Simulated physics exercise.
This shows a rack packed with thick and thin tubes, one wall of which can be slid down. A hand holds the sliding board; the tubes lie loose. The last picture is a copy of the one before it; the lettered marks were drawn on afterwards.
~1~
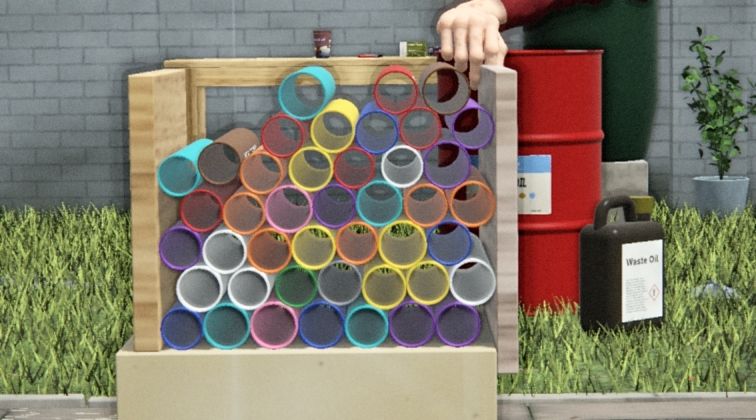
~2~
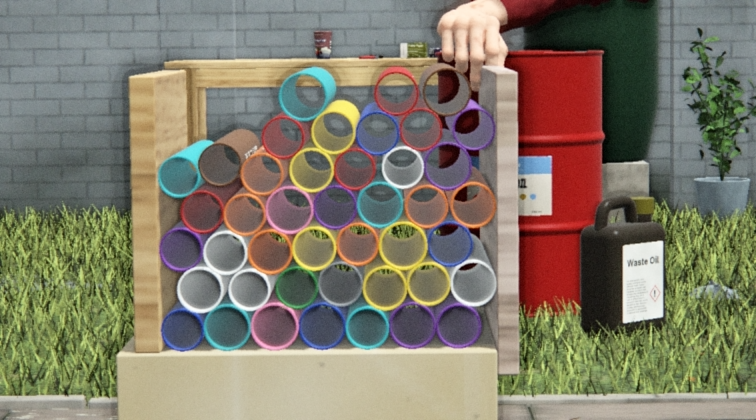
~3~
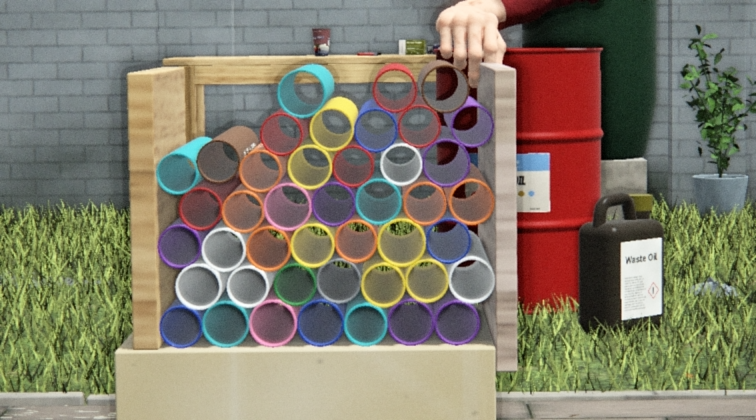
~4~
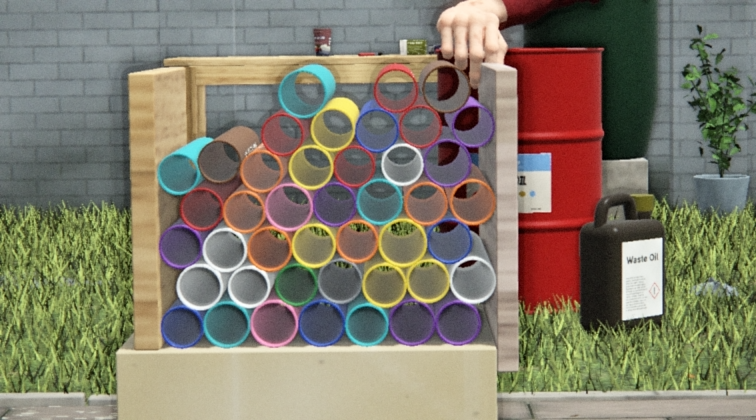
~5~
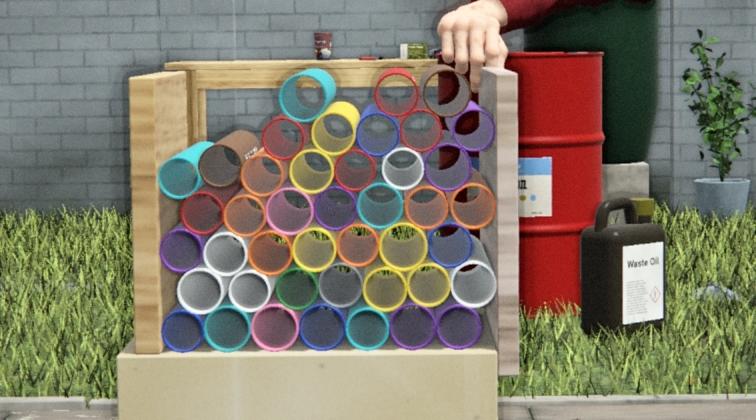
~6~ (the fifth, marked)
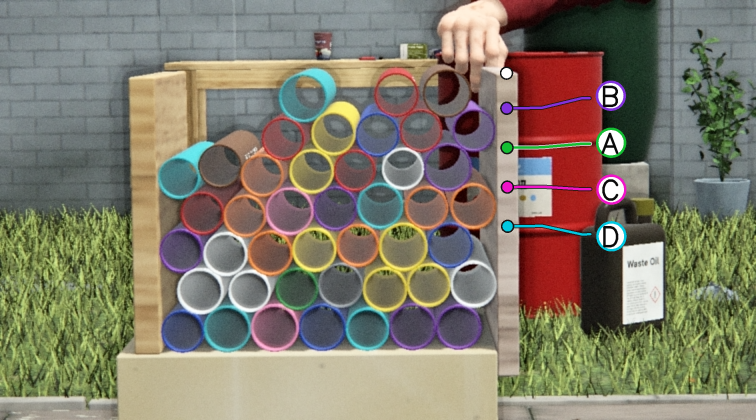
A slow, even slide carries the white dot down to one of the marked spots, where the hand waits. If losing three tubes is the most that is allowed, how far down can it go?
The answer is mark D.
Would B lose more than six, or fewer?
At B, fewer than six.
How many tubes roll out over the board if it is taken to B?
It comes to none.
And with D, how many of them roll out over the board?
The count is two.
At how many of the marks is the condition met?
Four of them.
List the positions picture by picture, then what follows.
A green tube (297, 287); a blue tube (449, 243); a white tube (225, 252), in the first frame.
A white tube (226, 253); a purple tube (335, 207), in the second frame.
A white tube (401, 164); a red tube (419, 127), in the third frame.
A brown tube (446, 89); side board (497, 204), in the fourth frame.
A blue tube (182, 331); a purple tube (413, 327); a green tube (297, 289), in the fifth frame.
On the marked copy, A at (507, 147); B at (507, 108); C at (507, 187); D at (507, 227); the white dot at (506, 73).
Taking D. A third of the way, top of the board (496, 144).
Two thirds of the way, top of the board (497, 223).
When it is over, top of the board (497, 226), two out over the board.
As for the rest, A none out over the board; B none out over the board; C none out over the board.
